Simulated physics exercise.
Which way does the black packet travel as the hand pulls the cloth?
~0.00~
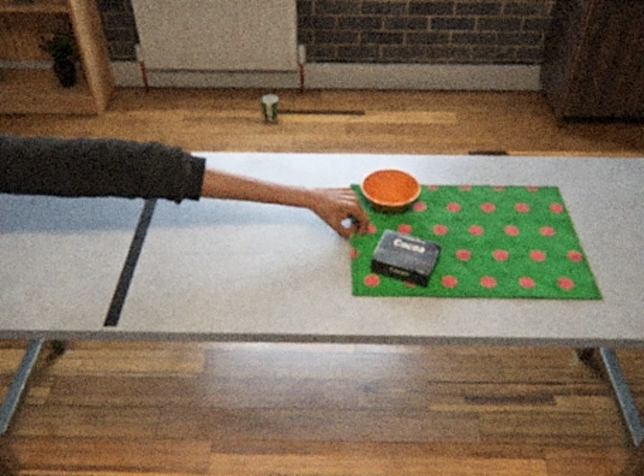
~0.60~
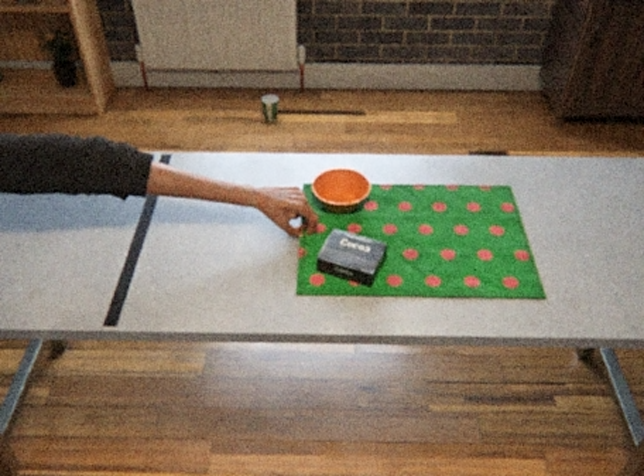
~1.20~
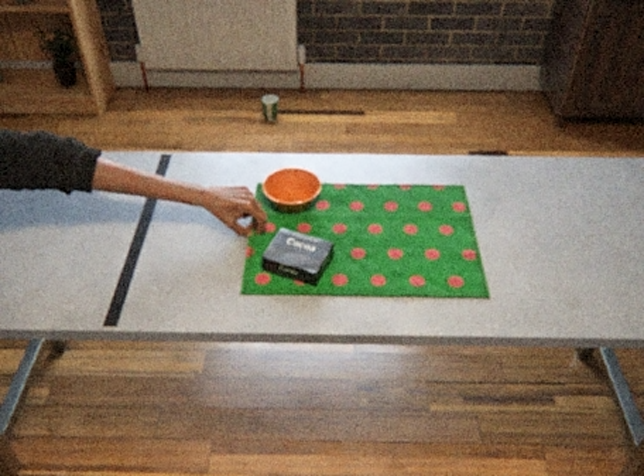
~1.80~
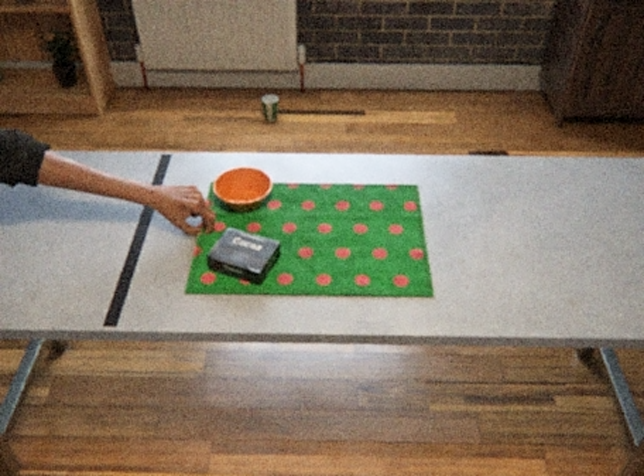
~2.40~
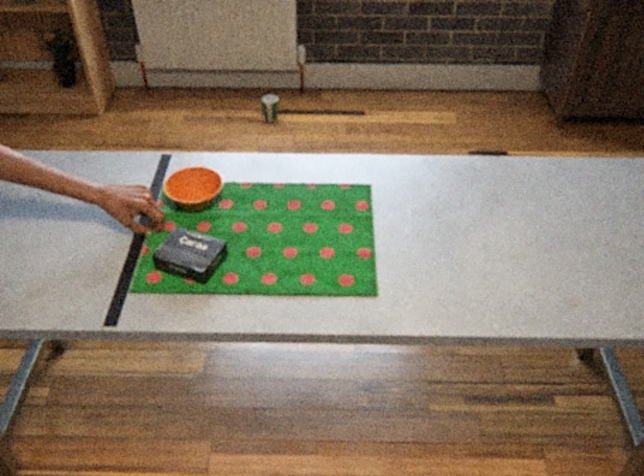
The black packet travels to the left, riding along on the green cloth.
